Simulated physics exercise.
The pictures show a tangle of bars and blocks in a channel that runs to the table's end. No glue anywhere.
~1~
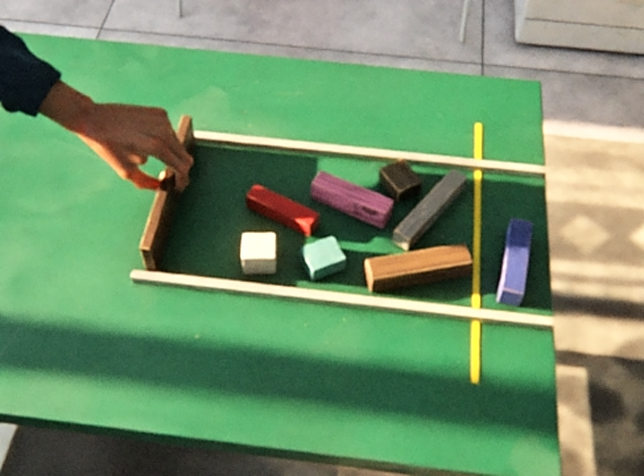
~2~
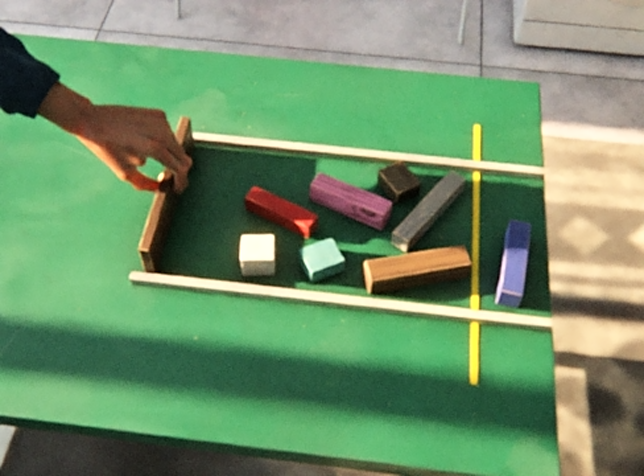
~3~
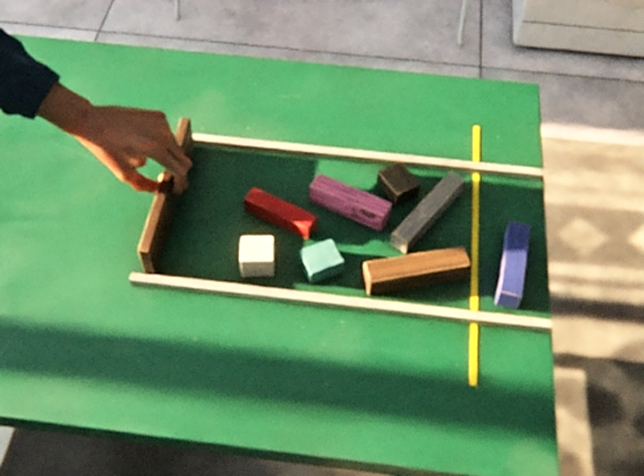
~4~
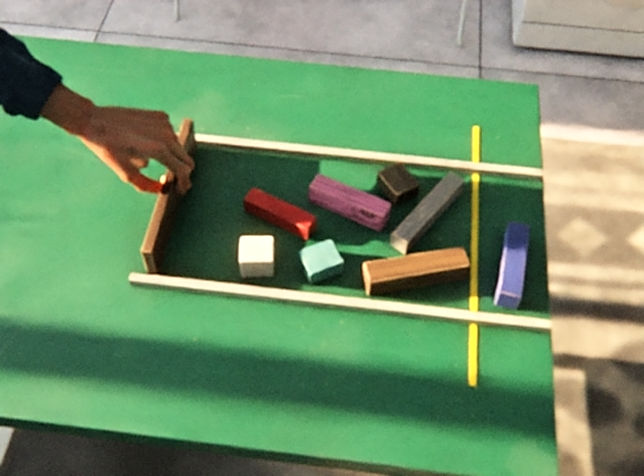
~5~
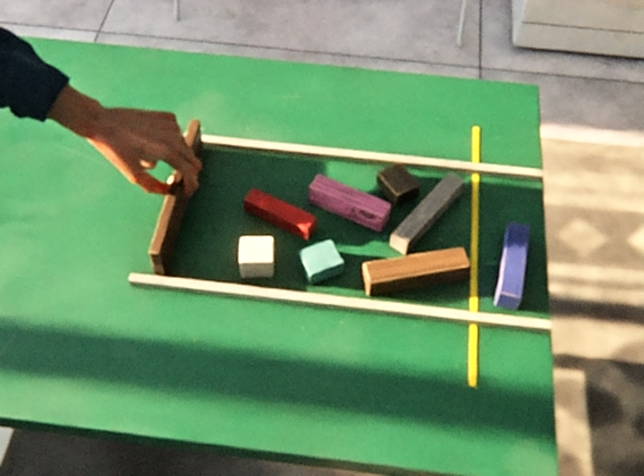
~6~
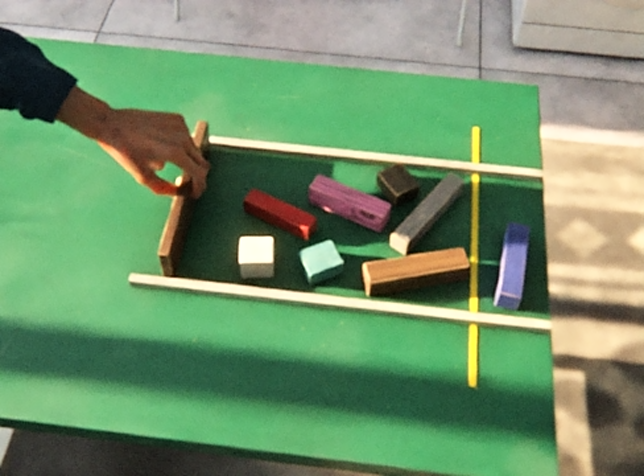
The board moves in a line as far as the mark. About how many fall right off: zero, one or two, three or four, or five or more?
As it turns out, the number that fall off is one or two.
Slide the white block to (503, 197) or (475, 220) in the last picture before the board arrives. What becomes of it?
In turn it comes down; is lost.
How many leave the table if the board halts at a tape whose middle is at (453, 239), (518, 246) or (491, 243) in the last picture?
It would be 2, 4 and 3.
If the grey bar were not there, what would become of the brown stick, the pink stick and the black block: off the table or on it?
The brown stick drops off; the pink stick holds on; the black block remains up.
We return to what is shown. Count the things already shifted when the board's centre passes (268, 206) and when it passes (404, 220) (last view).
By then 2, and 8.
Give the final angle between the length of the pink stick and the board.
Some 30 degrees.
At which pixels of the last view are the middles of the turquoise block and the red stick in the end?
About (527, 303), and the other about (503, 254).
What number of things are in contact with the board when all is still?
4 of them.
Soon after, none off yet; blue bar at rest near (513, 265); grey bar at rest near (428, 212); brown stick at rest near (416, 272).
After that, none off yet; blue bar displaced a little near (533, 263); grey bar displaced a little near (451, 220); brown stick displaced a little near (472, 277).
And then, one off so far; blue bar on its way down near (545, 389); grey bar displaced about its own width near (498, 227); brown stick displaced about its own width near (538, 275).
In the end, the number that fall off is one or two; gone, brown stick and blue bar.
